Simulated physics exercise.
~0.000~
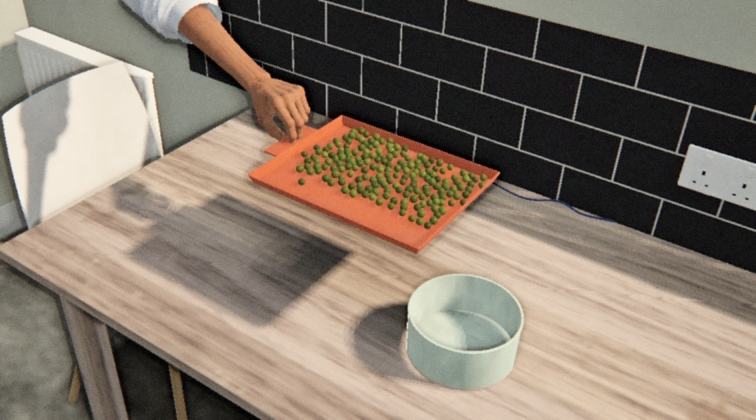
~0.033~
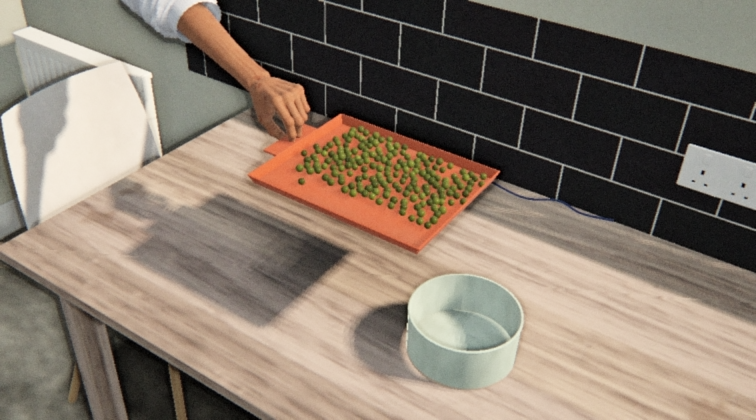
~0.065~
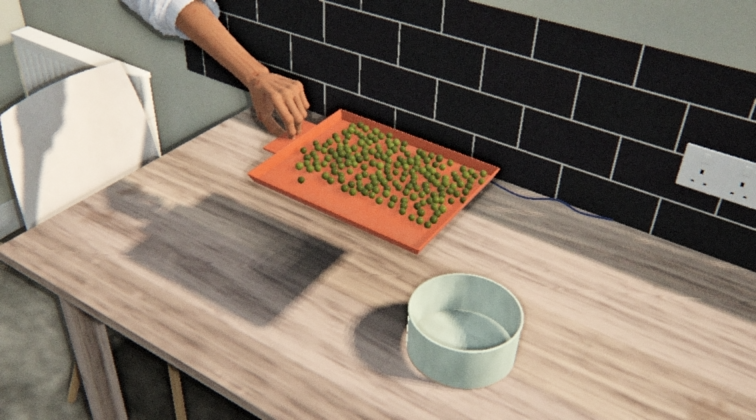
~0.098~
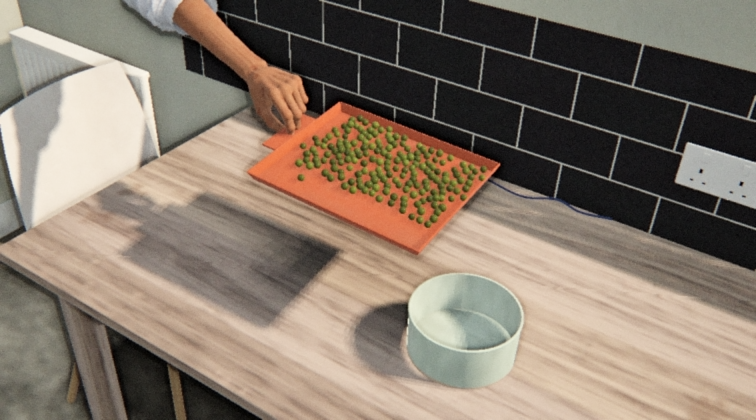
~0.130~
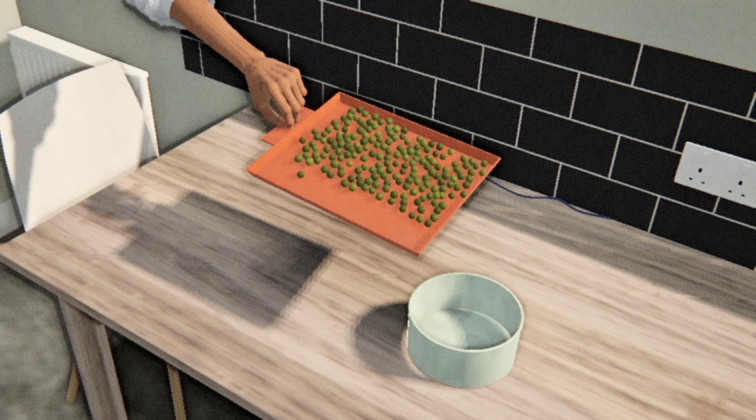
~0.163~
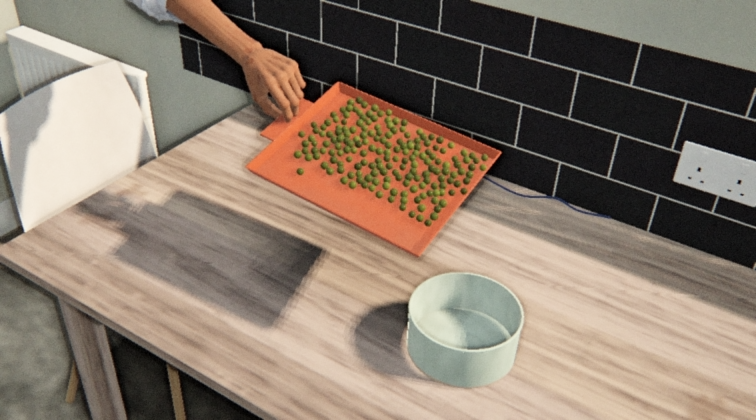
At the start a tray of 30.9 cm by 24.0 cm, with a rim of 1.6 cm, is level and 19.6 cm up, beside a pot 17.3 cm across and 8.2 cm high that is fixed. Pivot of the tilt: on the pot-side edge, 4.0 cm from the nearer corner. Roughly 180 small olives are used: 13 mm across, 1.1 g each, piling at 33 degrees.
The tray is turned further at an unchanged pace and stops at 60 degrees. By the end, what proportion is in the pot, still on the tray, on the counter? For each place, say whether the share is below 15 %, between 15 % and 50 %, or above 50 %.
One by one: Pot: Minimal; tray: Moderate; counter: Predominant.
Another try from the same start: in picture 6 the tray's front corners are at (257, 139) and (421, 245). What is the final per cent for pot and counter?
Pot 20 % / counter 45 %.
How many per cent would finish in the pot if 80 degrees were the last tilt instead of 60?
The pot would get around 15 per cent.
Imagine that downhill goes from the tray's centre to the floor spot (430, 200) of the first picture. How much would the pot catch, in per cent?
I'd say close to 20 %.
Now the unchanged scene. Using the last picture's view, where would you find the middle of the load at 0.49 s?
Close to pixel (378, 185).
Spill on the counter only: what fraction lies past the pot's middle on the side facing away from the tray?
Some 10 per cent.
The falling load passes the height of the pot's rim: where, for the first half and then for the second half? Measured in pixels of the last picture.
Roughly (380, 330) to start, and after that (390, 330).
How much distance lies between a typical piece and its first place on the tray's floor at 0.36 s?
It has moved some 2 cm from its start.
After 0.36 s, tilt 38 degrees; the tray holds 100 %, the pot 0 %.
Then, at 0.49 s, tilt 54 degrees; the tray holds 100 %, the pot 0 %.
After 0.74 s, tilt 60 degrees; the tray holds 40 %, the pot 5 %.
In the end, at 2.0 s, pot 10 %, tray 25 %, counter 65 %.
